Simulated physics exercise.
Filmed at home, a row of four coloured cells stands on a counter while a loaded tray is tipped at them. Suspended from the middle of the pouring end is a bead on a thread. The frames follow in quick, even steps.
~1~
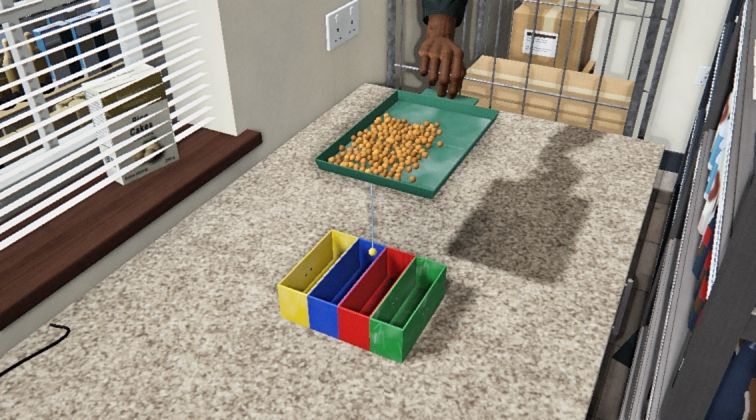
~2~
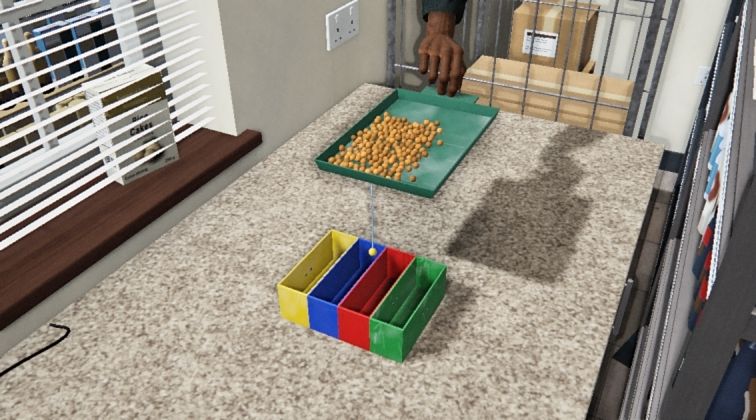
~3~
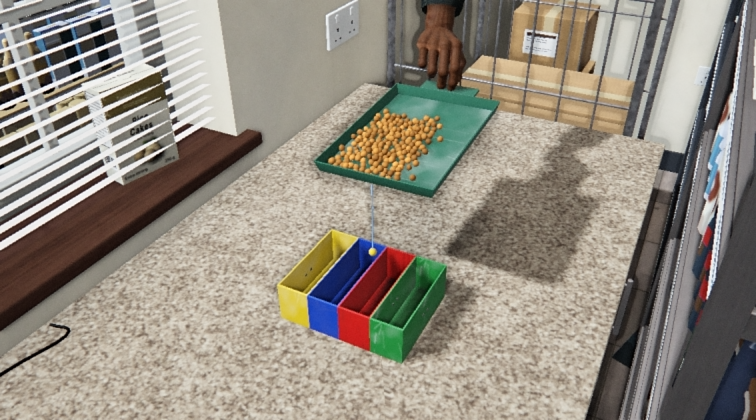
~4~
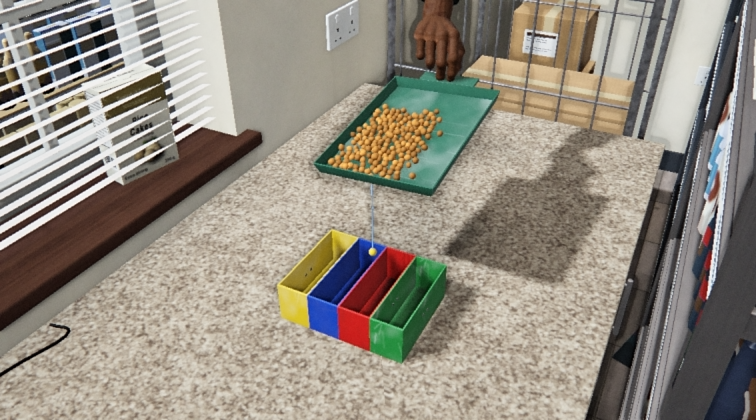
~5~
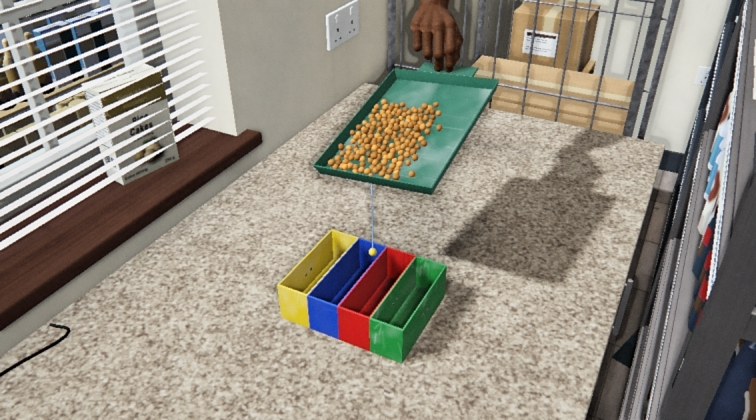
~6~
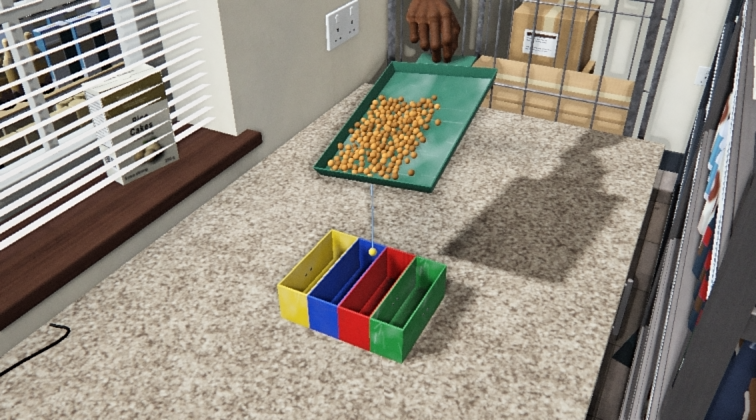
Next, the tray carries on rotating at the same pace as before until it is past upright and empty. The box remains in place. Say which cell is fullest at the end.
The yellow cell is fullest at the end.
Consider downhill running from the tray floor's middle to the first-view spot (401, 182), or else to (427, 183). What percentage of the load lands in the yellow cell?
Respectively close to 0 and 0 in a hundred.
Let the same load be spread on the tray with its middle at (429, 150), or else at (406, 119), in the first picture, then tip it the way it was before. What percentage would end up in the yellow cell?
First case: Around 50 %; second case: Around 50 %.
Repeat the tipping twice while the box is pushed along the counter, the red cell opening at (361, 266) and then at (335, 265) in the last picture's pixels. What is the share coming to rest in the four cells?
Close to 100 in a hundred, followed by close to 100 in a hundred.
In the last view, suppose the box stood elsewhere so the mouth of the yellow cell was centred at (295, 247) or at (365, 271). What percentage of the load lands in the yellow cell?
First try: Roughly 20 per cent; second try: Roughly 0 per cent.
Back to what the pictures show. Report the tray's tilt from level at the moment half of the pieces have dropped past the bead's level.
Roughly 105 degrees of tilt.
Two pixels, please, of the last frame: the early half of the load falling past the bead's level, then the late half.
At (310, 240) for the first part, then at (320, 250) for the others.
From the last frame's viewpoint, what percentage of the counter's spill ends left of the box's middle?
Close to 100 %.
Soon after the last picture, tray tipped steeply; nearly all on the tray; a stray few falling or outside the box.
A little later, tray tipped right over; about half on the tray; a small part in the yellow cell; a stray few in the blue cell; about a third falling or outside the box.
Later still, tray tipped past a quarter turn; about two thirds in the yellow cell; a small part in the blue cell; a stray few in the red cell; about a quarter falling or outside the box.
At rest, tray tipped past a quarter turn; about two thirds in the yellow cell; a small part in the blue cell; a stray few in the red cell; none in the green cell; about a quarter outside the box.
